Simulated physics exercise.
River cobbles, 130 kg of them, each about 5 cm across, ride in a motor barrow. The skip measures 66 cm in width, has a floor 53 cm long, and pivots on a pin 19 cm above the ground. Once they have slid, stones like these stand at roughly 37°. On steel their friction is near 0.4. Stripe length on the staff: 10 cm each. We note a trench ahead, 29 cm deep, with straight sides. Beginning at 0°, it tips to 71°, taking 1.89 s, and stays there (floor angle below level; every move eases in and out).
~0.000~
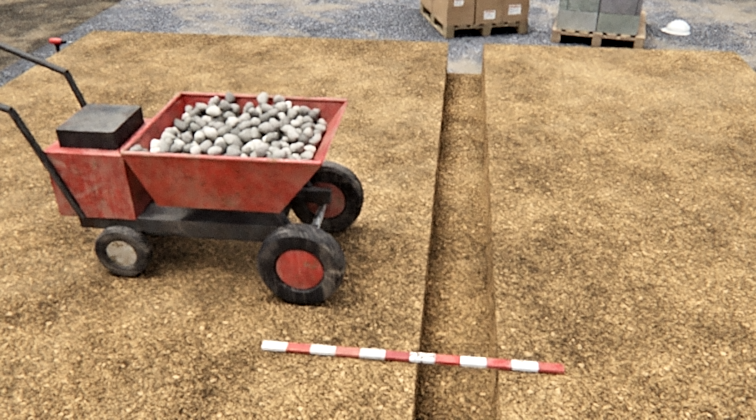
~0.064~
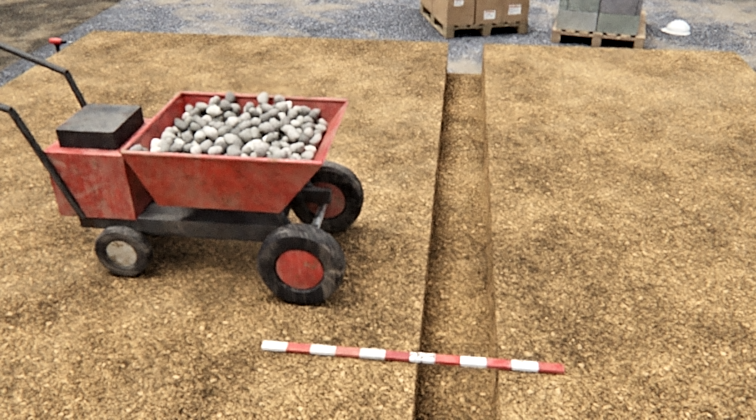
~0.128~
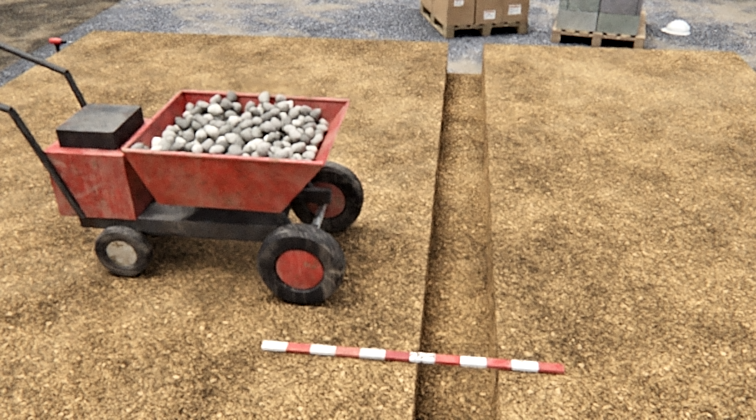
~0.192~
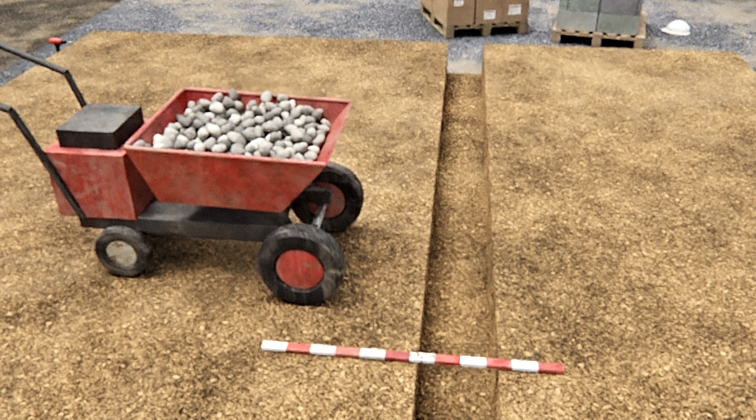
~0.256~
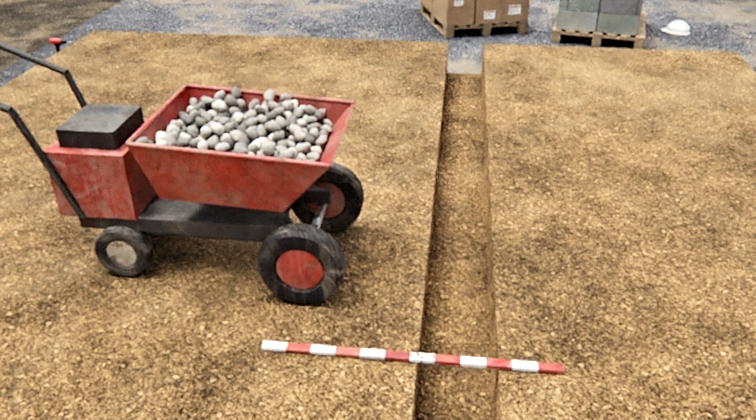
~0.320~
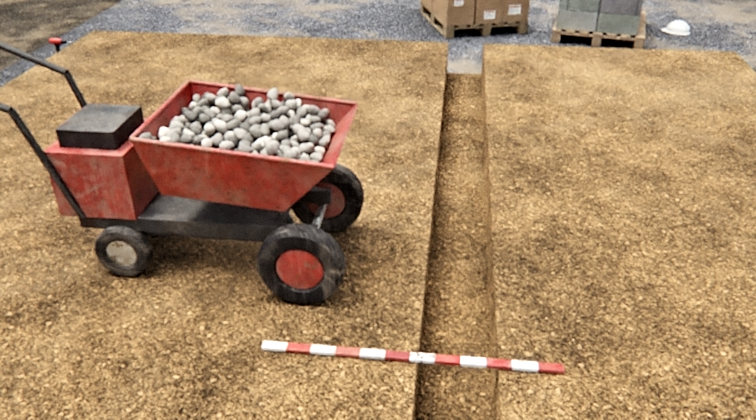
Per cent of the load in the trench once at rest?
About 92 %.
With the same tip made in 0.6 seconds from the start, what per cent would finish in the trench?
It would be near 60 percent.
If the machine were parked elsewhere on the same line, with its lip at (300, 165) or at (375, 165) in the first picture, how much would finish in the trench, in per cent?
About 100 per cent first, then about 40 per cent.
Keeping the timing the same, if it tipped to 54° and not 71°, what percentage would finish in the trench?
I'd guess some 45 in a hundred.
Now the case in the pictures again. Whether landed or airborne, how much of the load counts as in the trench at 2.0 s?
50 per cent, give or take.
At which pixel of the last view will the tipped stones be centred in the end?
At about pixel (464, 303) in the last view.
After 1.4 s the floor is at 60°; 100 % in the skip; the foremost stones are at (434, 211).
After 2.0 s the floor is at 71°; 44 % in the skip, 51 % in the trench, 5 % past the trench; the foremost stones are at (545, 279).
After 2.3 s the floor is at 71°; 21 % in the skip, 72 % in the trench, 8 % past the trench; the foremost stones are at (602, 305).
After 4.3 s the floor is at 71°; 0 % in the skip, 92 % in the trench, 8 % past the trench; the foremost stones are at (634, 319).
